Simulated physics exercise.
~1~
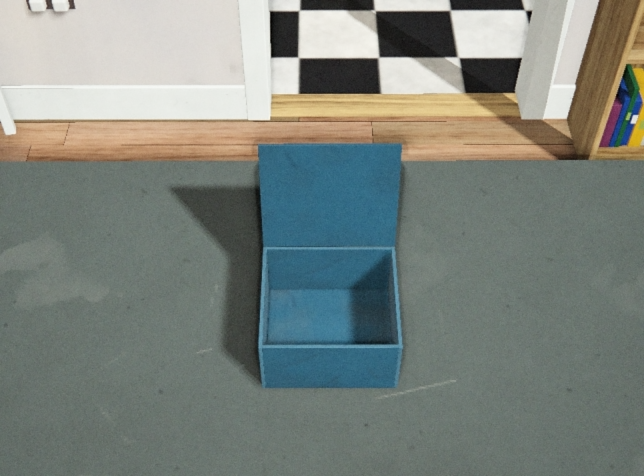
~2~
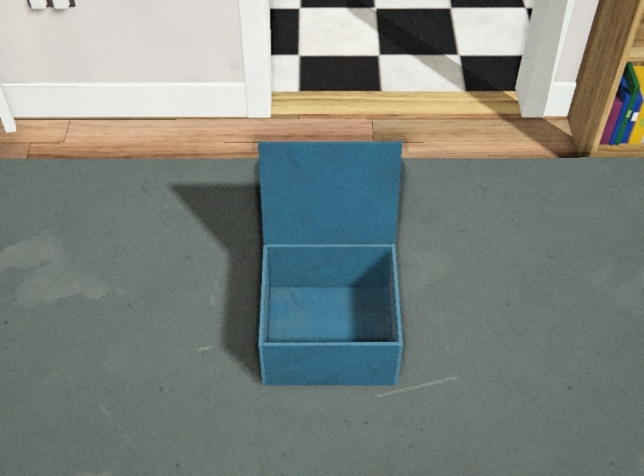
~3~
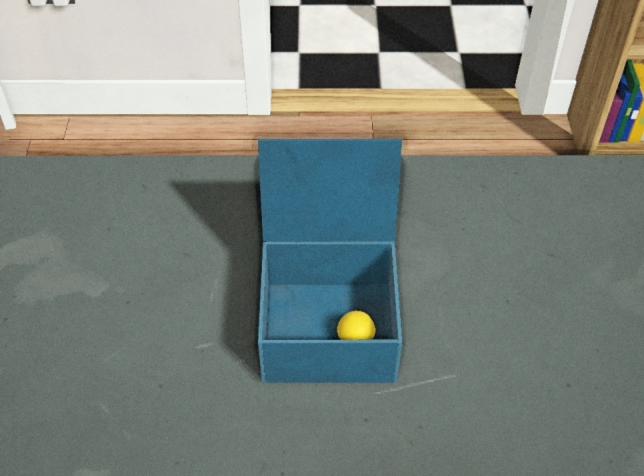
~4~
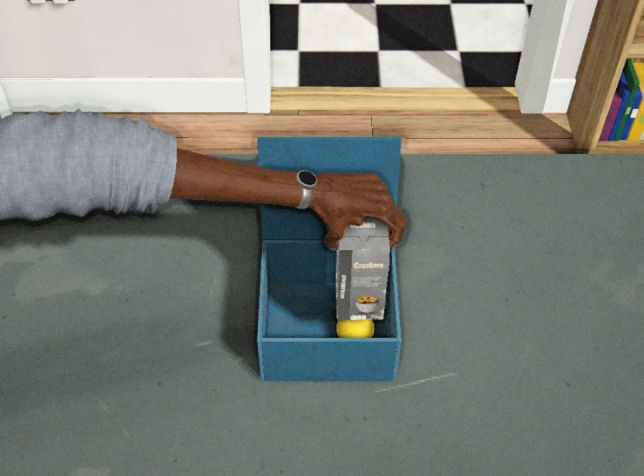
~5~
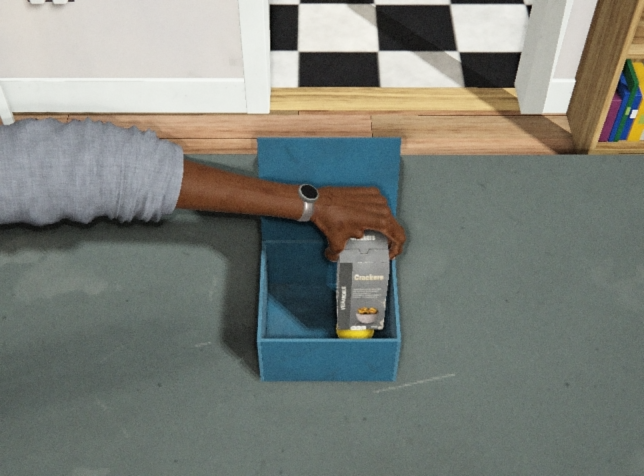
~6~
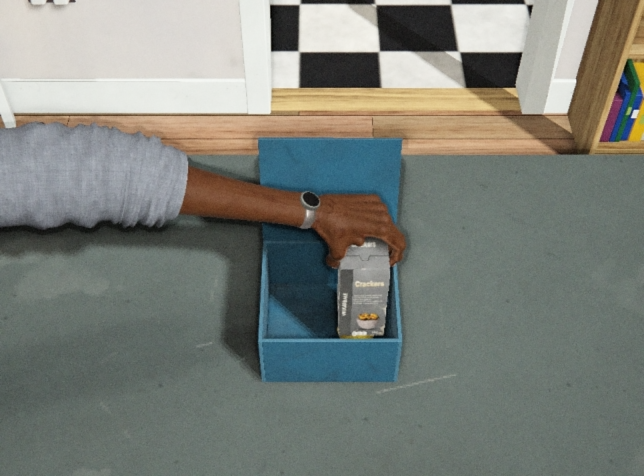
A hand lowers a grey carton into the open blue box, over a yellow ball.
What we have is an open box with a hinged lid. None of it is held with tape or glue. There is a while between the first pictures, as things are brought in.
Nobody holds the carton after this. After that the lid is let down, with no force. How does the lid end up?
The lid ends up propped open.
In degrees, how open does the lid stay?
The answer is about 40 degrees.
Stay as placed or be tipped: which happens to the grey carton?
After all that, it finishes out of line.
Then, 0.90 s later than the last frame, lid starting down; grey carton tilted by 31° near (361, 313); yellow lemon moved well along.
Then, 1.50 s later than the last frame, lid 65° above the rim; grey carton tilted by 29° near (362, 310); yellow lemon moved well along.
When it is over, lid 40° above the rim; moved from the start, grey carton and yellow lemon. End places, in pixels of the last picture, grey carton near (362, 310).
